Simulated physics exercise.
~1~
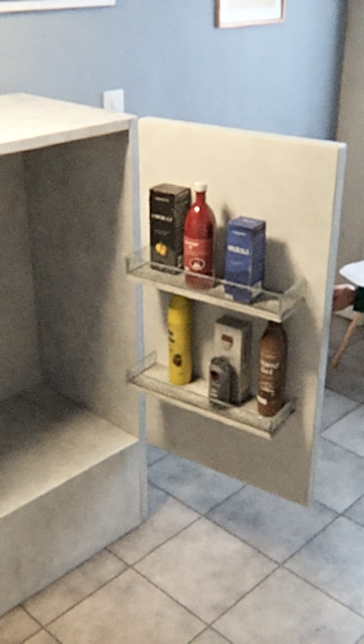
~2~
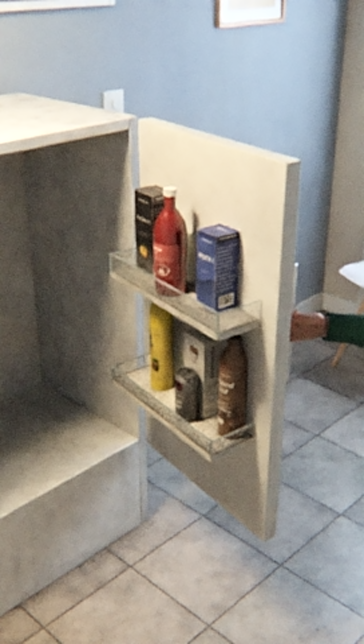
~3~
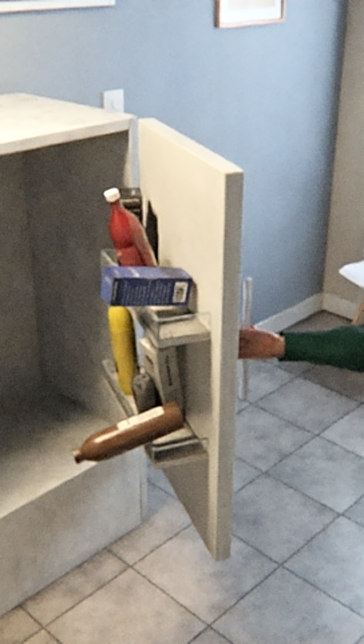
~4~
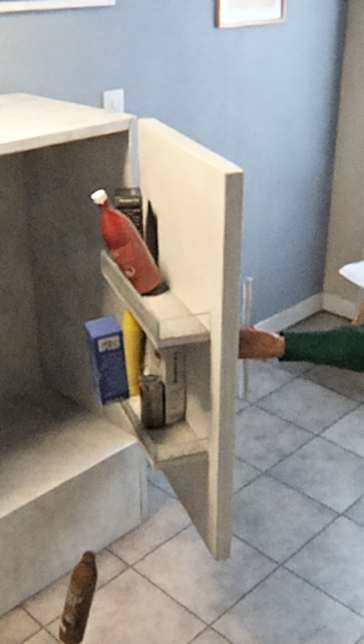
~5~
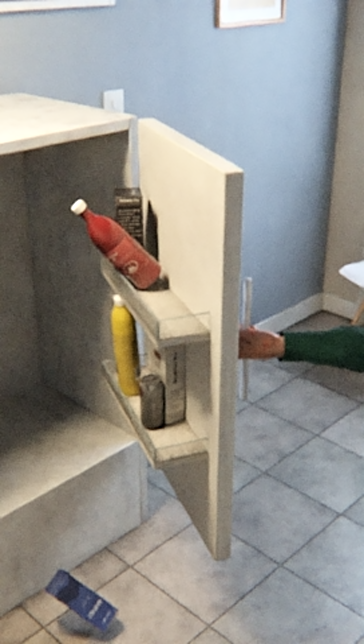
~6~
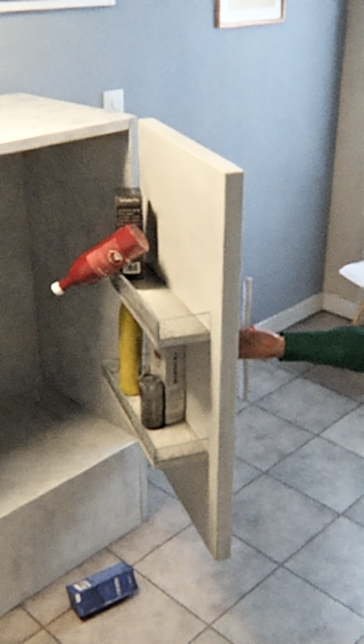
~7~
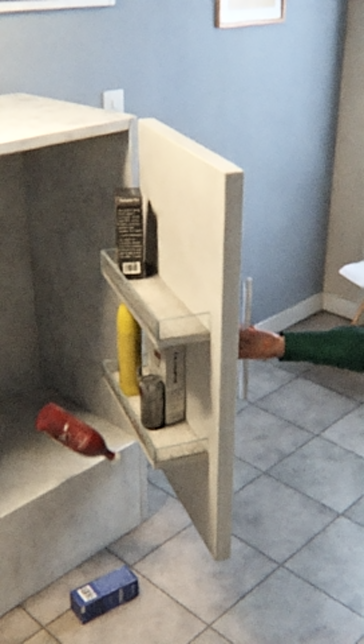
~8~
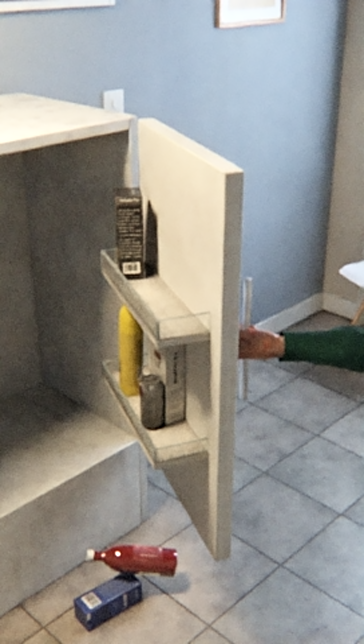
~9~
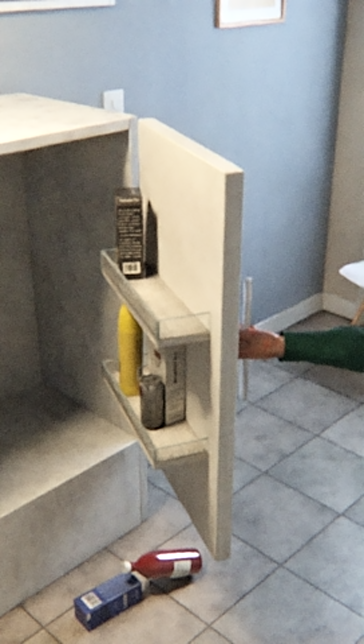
In a tiled room, a hand pushed an open cabinet door partway closed and it stopped abruptly, tipping out a brown bottle and a blue carton, then a red bottle, which landed by the carton on the floor while the other items stayed racked.
